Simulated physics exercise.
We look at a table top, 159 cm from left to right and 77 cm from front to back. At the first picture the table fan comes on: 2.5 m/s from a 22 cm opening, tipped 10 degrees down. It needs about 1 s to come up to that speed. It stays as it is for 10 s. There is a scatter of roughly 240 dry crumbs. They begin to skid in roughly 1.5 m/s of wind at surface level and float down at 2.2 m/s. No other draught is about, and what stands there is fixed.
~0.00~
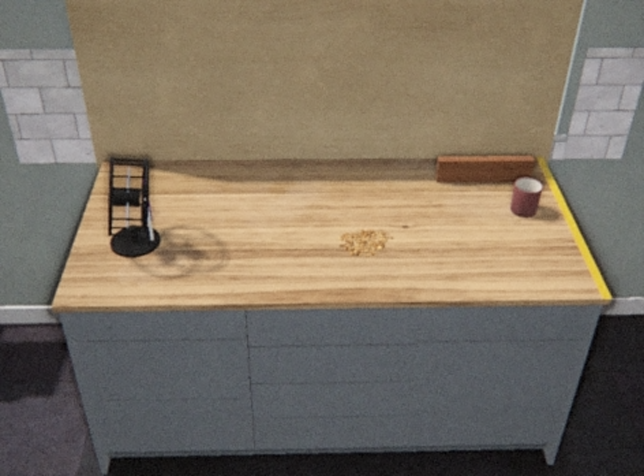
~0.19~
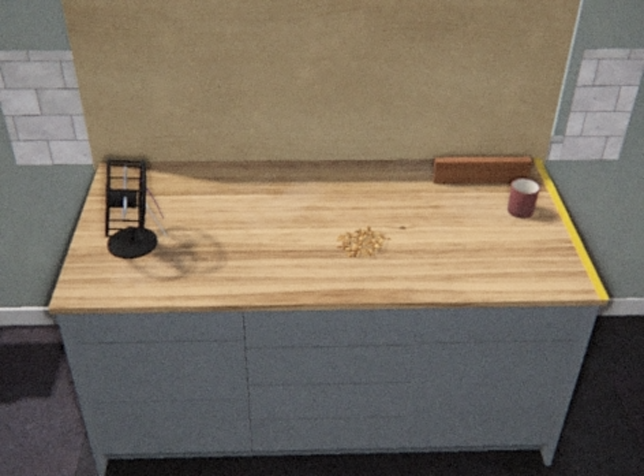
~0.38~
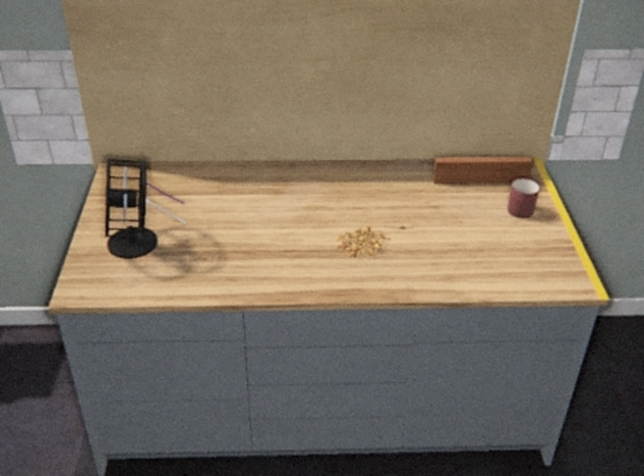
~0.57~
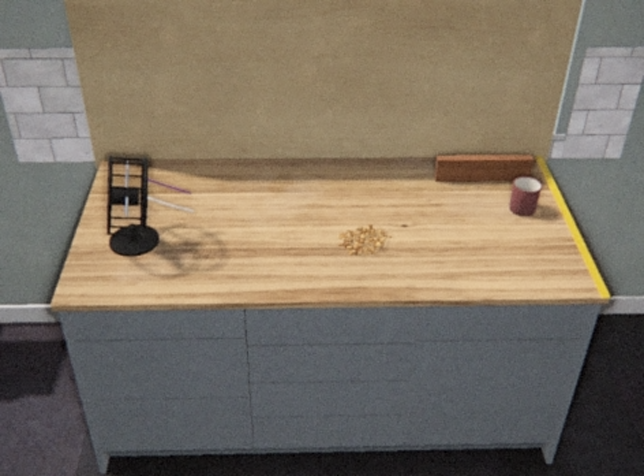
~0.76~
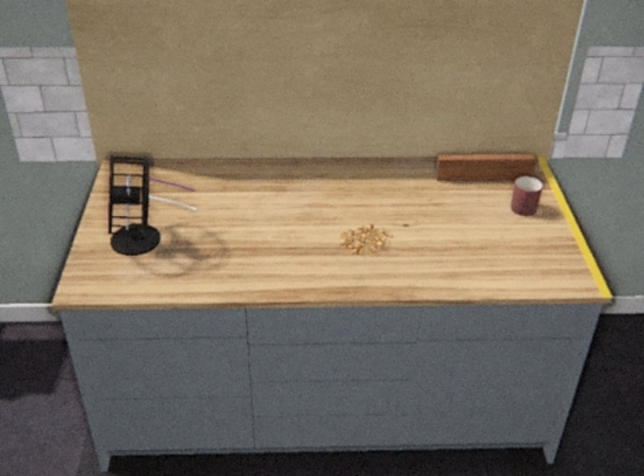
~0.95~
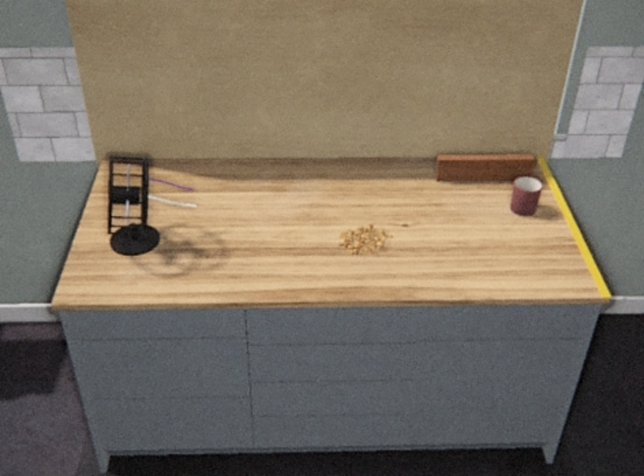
A black fan blows thin ribbons out over a wooden counter while scattered crumbs stay still.
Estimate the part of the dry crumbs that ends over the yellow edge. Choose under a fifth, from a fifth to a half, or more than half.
Of the dry crumbs, over half end over the yellow edge.
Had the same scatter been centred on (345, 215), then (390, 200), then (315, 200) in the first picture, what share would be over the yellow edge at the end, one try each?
In turn about 90 %, 90 %, 70 %.
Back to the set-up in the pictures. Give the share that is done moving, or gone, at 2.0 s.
Near 0 %.
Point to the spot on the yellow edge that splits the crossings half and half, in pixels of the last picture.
At about (587, 248).
After 2.0 s, 100 % are on the move or not yet settled, 13 % are over the yellow edge; the middle of those still in play is near (541, 246).
After 3.2 s, 24 % are on the move or not yet settled, 77 % are over the yellow edge; the middle of those still in play is near (554, 256).
After 5.5 s, 19 % are on the move or not yet settled, 80 % are over the yellow edge; the middle of those still in play is near (562, 266).
After 10.0 s, at the end, 83 % are over the yellow edge; the middle of those still in play is near (561, 268).
